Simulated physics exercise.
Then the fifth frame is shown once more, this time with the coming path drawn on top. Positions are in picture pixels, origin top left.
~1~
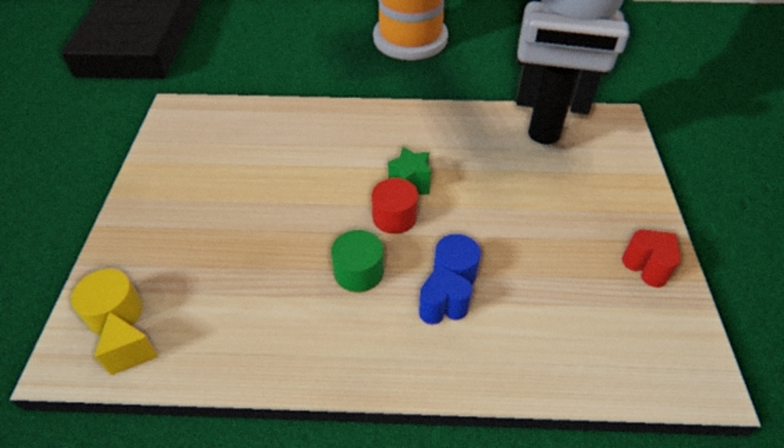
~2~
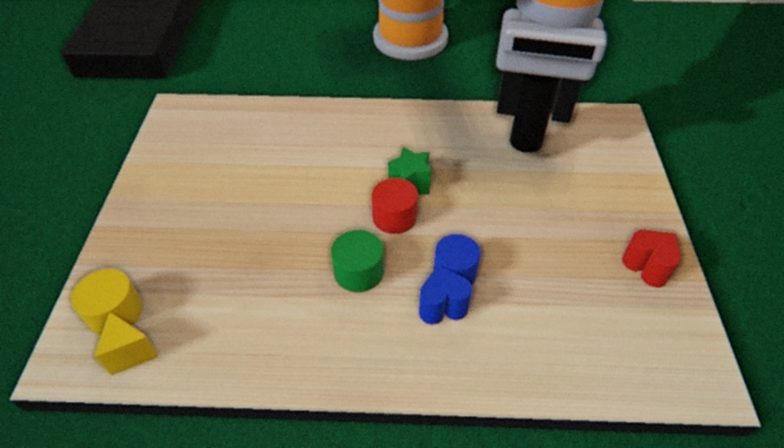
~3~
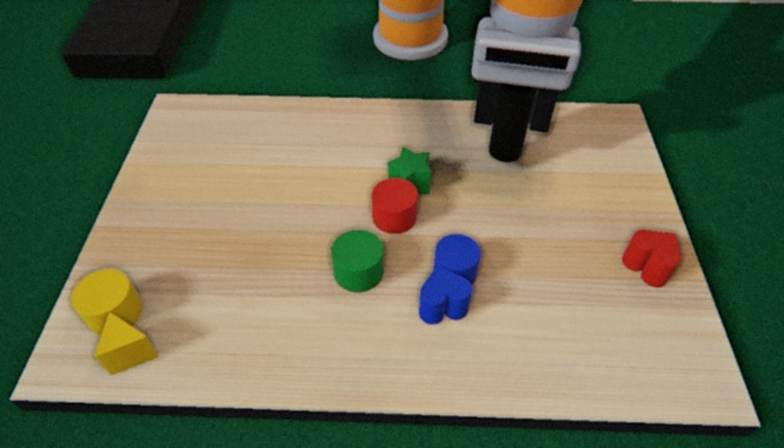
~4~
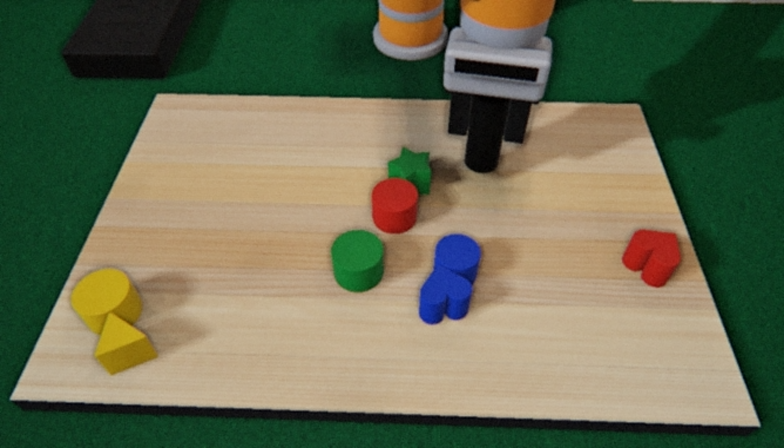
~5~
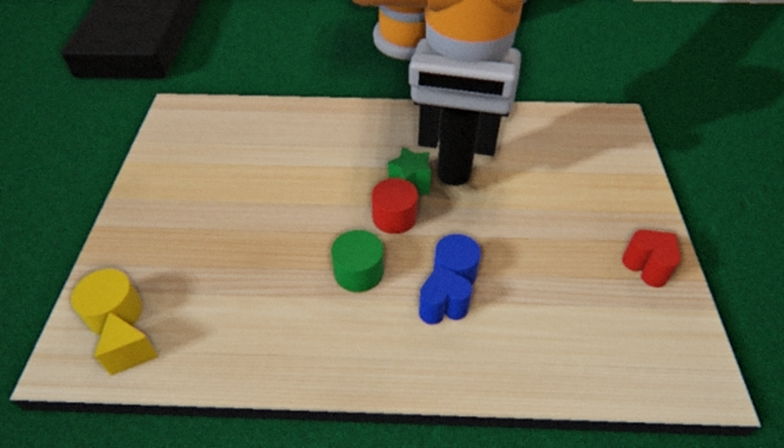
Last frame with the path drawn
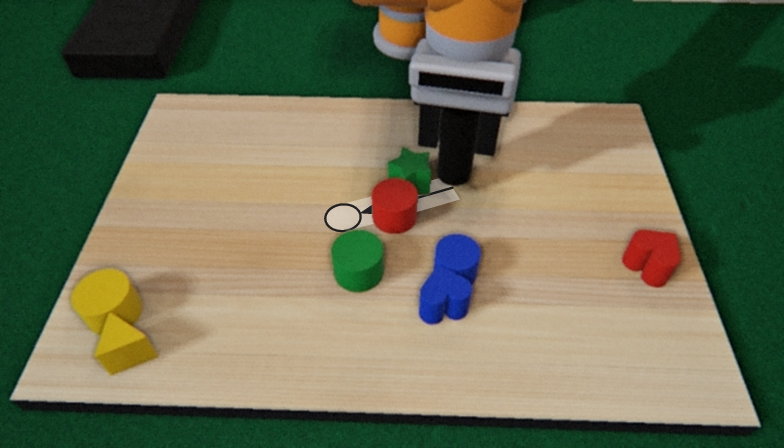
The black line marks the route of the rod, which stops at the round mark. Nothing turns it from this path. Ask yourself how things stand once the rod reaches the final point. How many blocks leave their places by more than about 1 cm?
3 or more.
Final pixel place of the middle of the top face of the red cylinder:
It should be at (339, 226) by then.
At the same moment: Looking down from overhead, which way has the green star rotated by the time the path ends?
From above, the green star will be seen to turn clockwise.
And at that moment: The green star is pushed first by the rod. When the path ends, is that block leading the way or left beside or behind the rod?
The green star won't stay at the front of the rod.
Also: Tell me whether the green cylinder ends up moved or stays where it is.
It will end up elsewhere.
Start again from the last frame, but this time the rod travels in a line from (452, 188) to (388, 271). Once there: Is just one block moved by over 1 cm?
No, that is not how it ends up.
Drawn move, from (452, 188) to (343, 217).
The first path, step by step. One third of the way, rod at (417, 184); red cylinder at (390, 197); green star at (390, 161), turned 35° clockwise.
Two thirds of the way, rod at (380, 194); green cylinder at (356, 252); red cylinder at (363, 213); green star at (375, 160), turned 80° clockwise.
At the end, rod at (342, 204); green cylinder at (355, 265); red cylinder at (339, 226); green star at (374, 160), turned 85° clockwise.
